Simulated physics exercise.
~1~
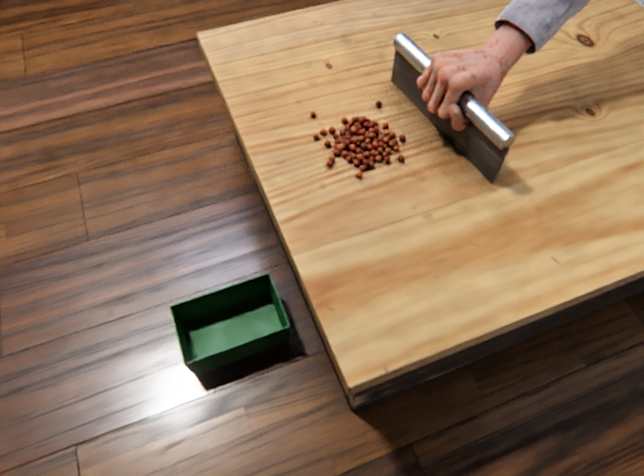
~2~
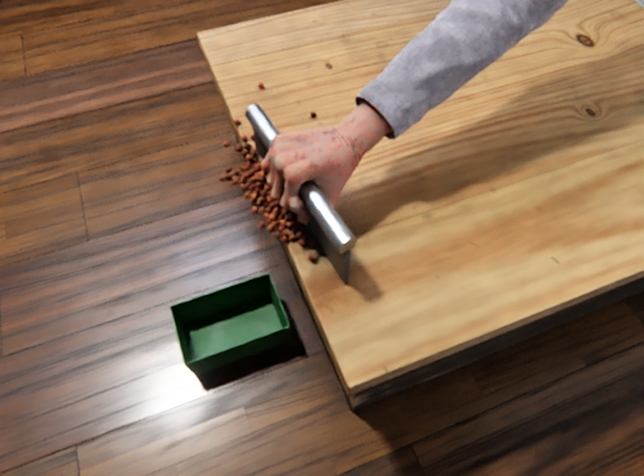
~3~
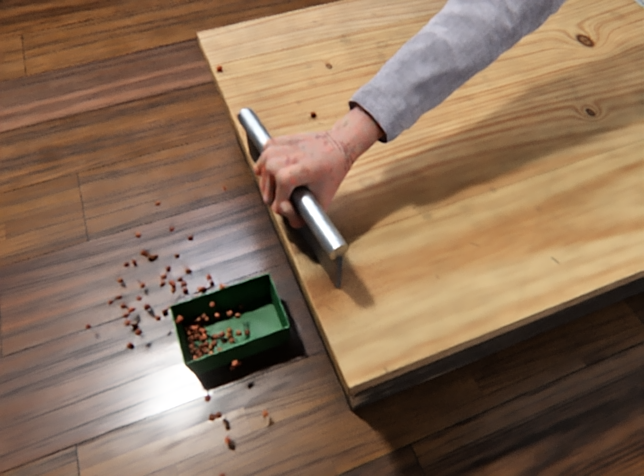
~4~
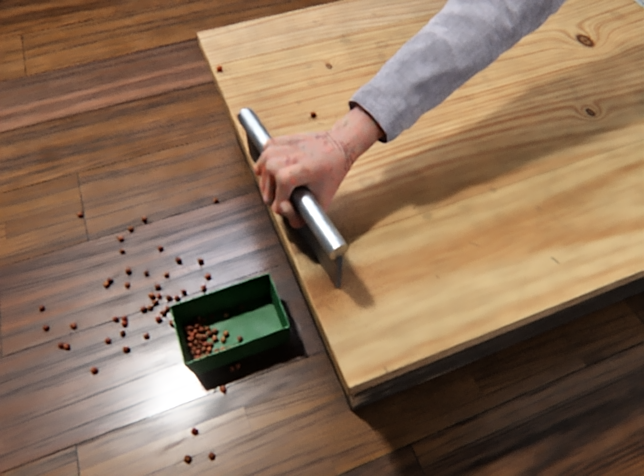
A hand holding a metal scraper sweeps a pile of small reddish-brown pellets left across a wooden tabletop and over its edge. Some drop into the green tin below, while many others scatter across the dark wood floor around it, and the scraper stops at the edge.
